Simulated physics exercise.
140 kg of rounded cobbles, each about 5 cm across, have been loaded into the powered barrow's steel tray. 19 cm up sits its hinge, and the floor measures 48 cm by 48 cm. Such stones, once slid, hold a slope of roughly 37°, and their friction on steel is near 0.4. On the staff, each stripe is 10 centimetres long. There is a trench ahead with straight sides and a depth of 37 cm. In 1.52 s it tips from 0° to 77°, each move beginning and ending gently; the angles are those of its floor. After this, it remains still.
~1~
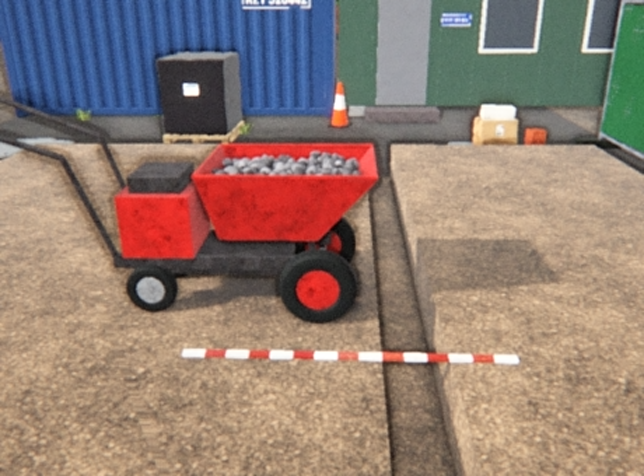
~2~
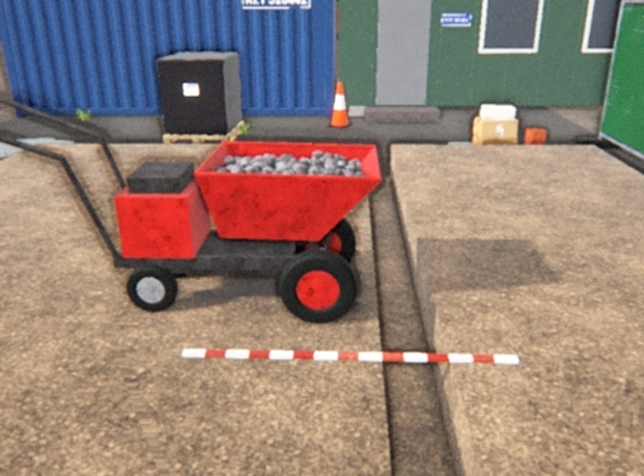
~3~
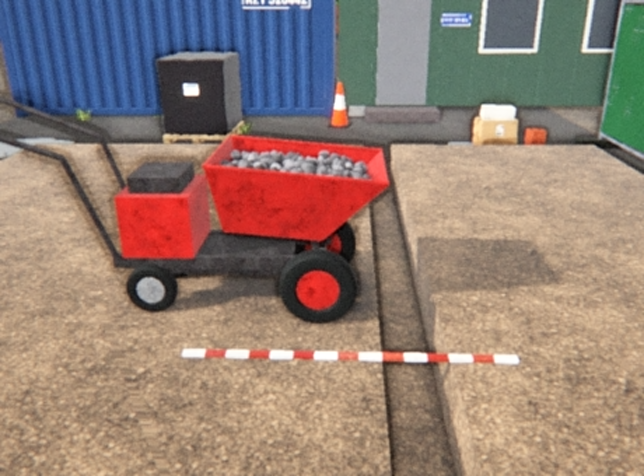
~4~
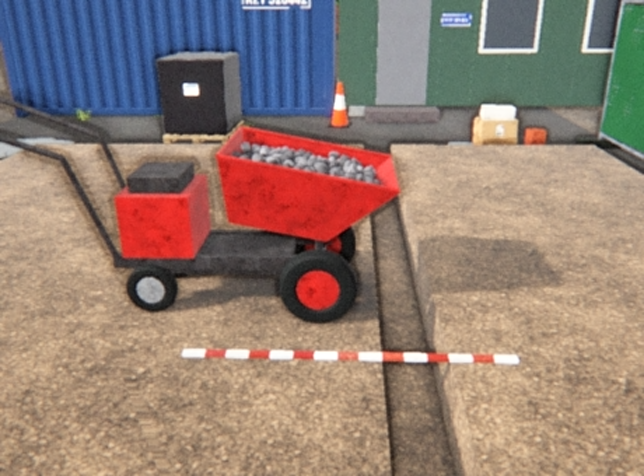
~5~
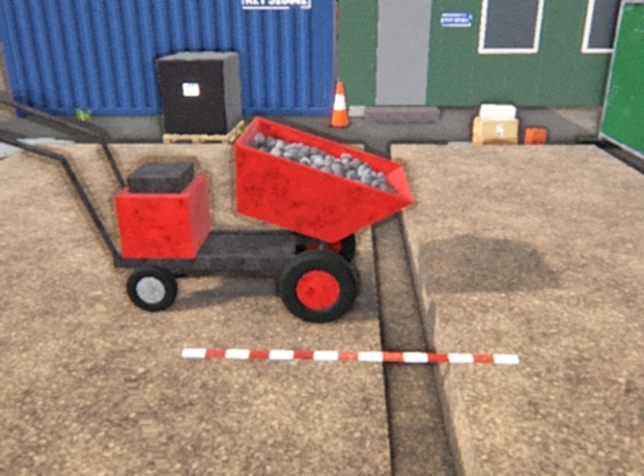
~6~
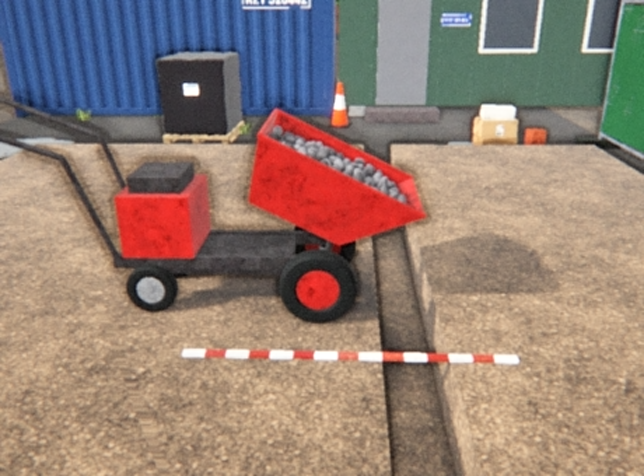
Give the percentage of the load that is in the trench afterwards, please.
Near 2 per cent of the load.
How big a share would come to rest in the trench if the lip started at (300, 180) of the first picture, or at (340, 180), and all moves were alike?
First place roughly 100%, second roughly 65%.
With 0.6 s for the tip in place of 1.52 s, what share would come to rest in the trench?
0 %.
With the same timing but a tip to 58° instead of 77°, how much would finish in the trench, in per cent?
It would be near 15 per cent.
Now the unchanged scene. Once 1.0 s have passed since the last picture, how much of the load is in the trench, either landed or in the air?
I'd say near 0 per cent at that time.
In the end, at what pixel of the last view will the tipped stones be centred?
In the last view, about (494, 296).
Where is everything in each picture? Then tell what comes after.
In the first picture, lip at (377, 178), floor tilted 0°, highest stones at (299, 162).
In the second picture, lip at (380, 180), floor tilted 1°, highest stones at (295, 162).
In the third picture, lip at (388, 184), floor tilted 5°, highest stones at (271, 158).
In the fourth picture, the tray is at 11°, its lip at (400, 191); the top of the load is at (269, 152).
In the fifth picture, the tray is at 18°, its lip at (413, 202); the top of the load is at (278, 146).
In the sixth picture, lip at (425, 216), floor tilted 27°, highest stones at (282, 140).
Then, 0.5 s after the last picture the floor is at 65°, 98 % in the tray, 2 % past the trench; the foremost stones are at (468, 292).
Then, 1.0 s after the last picture the floor is at 77°, 53 % in the tray, 47 % past the trench; the foremost stones are at (573, 298).
Then, 1.4 s after the last picture the floor is at 77°, 37 % in the tray, 1 % in the trench, 62 % past the trench; the foremost stones are at (626, 302).
Then, 3.3 s after the last picture the floor is at 77°, 35 % in the tray, 2 % in the trench, 63 % past the trench; the foremost stones are past the picture's edge.
